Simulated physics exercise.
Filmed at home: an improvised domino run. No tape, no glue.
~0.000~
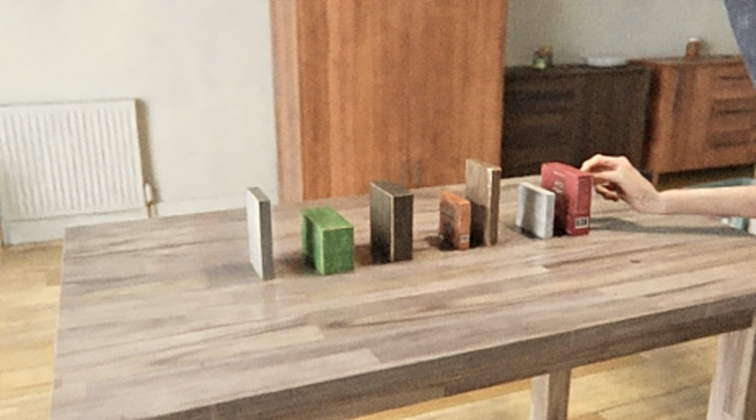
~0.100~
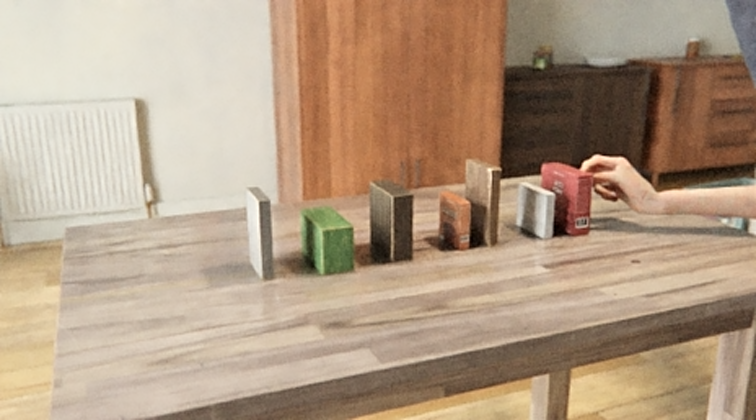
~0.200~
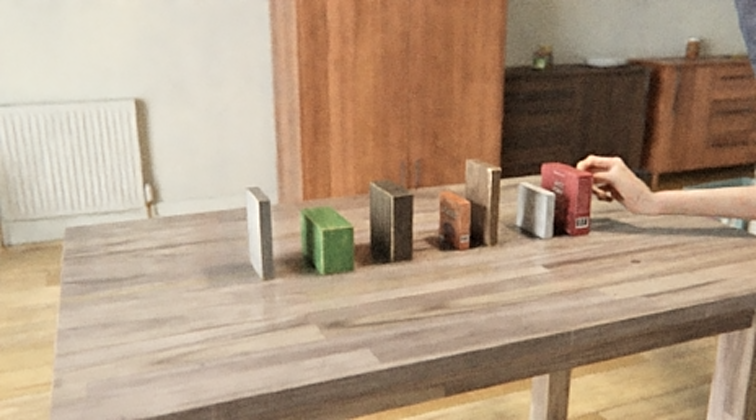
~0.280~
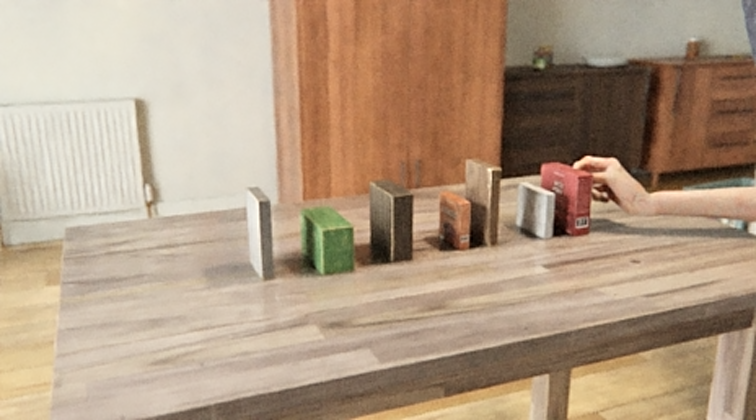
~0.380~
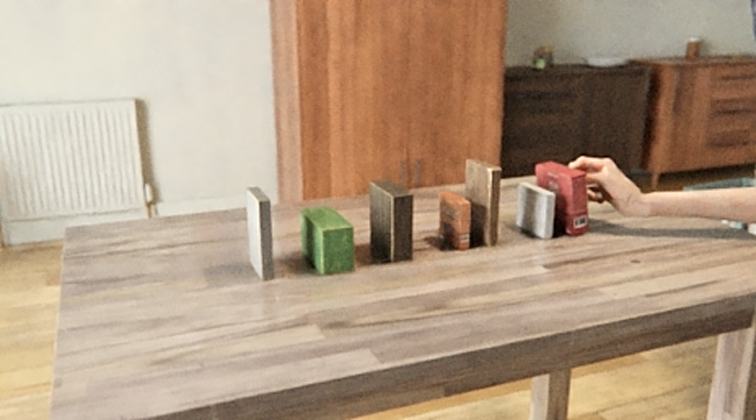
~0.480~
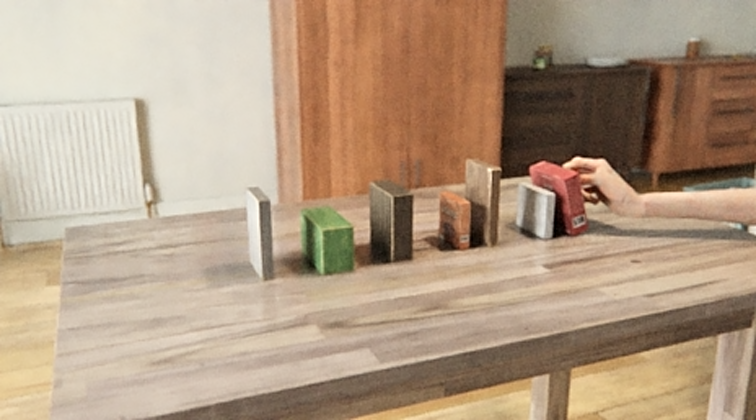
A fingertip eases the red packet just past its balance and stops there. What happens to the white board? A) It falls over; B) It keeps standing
It falls over.
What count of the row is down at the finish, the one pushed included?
2.
Around 0.78 s, red packet 49° over; white board rocked 36° from its first pose near (523, 213).
Around 0.88 s, red packet 91° over; white board on its side near (509, 231).
Finally (2.5 s), down or leaning hard on the table, white board; the other 4 still in place. Final places as the last picture's camera would see them, white board near (508, 230).
